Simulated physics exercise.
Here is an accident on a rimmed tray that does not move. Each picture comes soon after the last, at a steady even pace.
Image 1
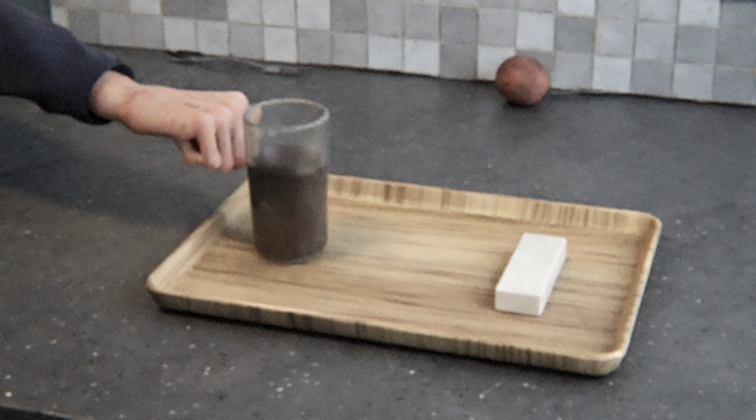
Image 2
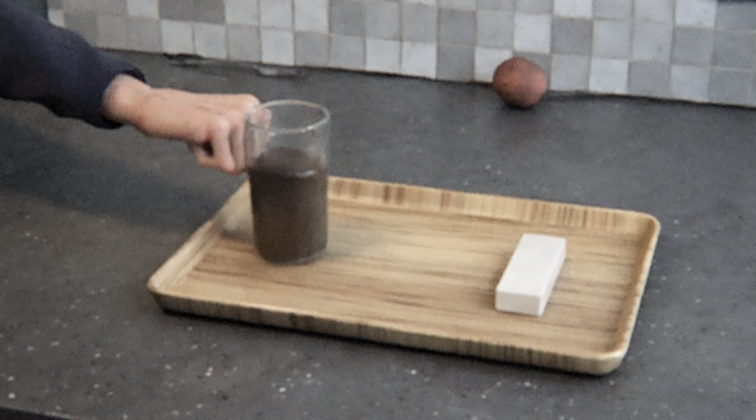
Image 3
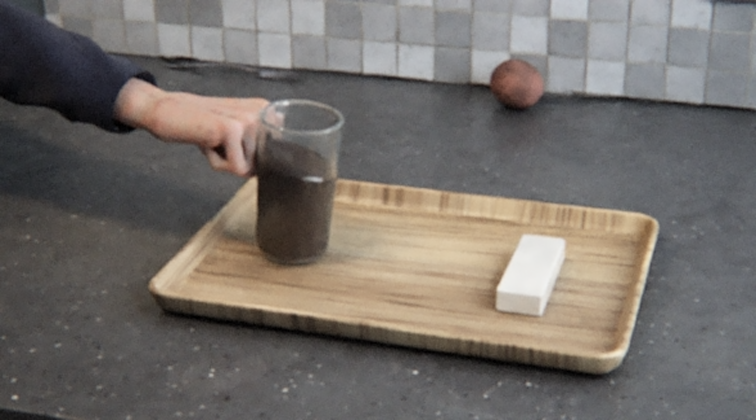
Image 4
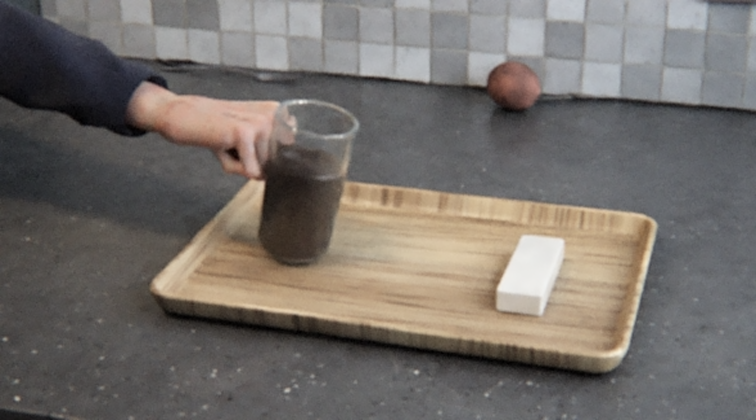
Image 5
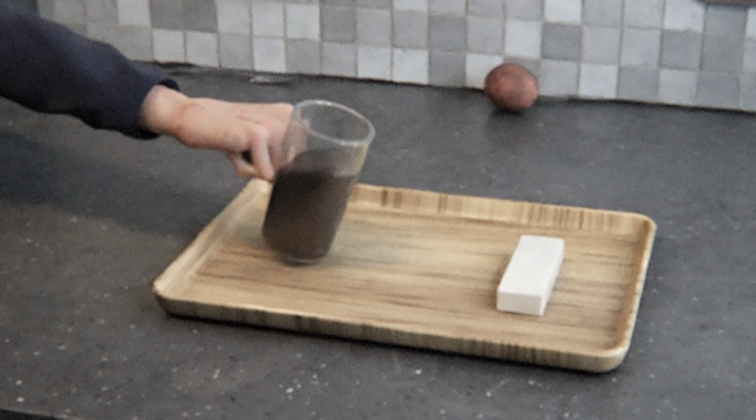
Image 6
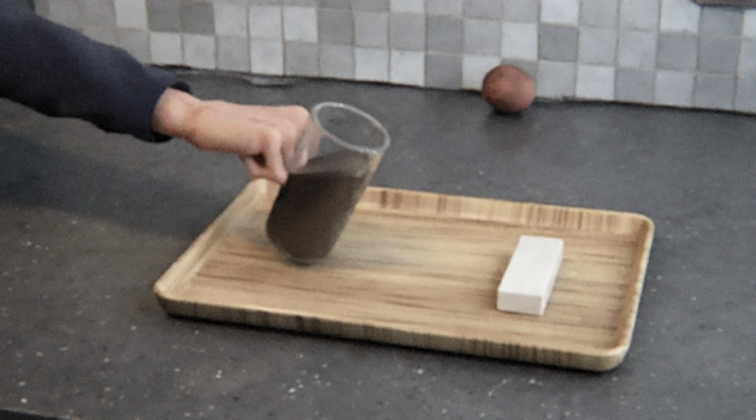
On a dark speckled counter, a hand held a glass of dark liquid upright on a wooden tray with a white block, then tilted it steadily to the right.
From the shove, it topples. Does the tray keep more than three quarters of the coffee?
The share that runs off the tray is below a quarter.
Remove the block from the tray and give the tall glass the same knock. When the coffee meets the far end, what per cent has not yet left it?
About 70 per cent.
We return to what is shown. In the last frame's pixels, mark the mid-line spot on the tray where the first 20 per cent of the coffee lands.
Around (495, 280).
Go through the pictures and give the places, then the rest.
In the first picture, tilt 0°; right rim (323, 120); surface from (257, 152) to (323, 159); the tray's far rim is at (641, 282); a block is fixed to the tray further along.
In the second picture, tilt 0°; right rim (324, 122); surface from (257, 153) to (324, 160).
In the third picture, tilt 6°; right rim (339, 126); surface from (267, 132) to (334, 168).
In the fourth picture, tilt 12°; right rim (354, 131); surface from (278, 139) to (343, 165).
In the fifth picture, tilt 18°; right rim (370, 138); surface from (285, 160) to (358, 160).
In the sixth picture, tilt 25°; right rim (385, 147); surface from (292, 174) to (374, 161).
A moment on, the tall glass is falling and 100 per cent is in the glass, 0 on the tray and 0 above or beyond its rim.
Next, the tall glass lies on its side and 100 per cent is in the glass, 0 on the tray and 0 above or beyond its rim.
Then the tall glass lies on its side and 59 per cent is in the glass, 29 on the tray and 12 above or beyond its rim.
Later the tall glass lies on its side and 28 per cent is in the glass, 56 on the tray and 16 above or beyond its rim.
At rest 88 per cent is held by tray and glass, 12 is off the tray.
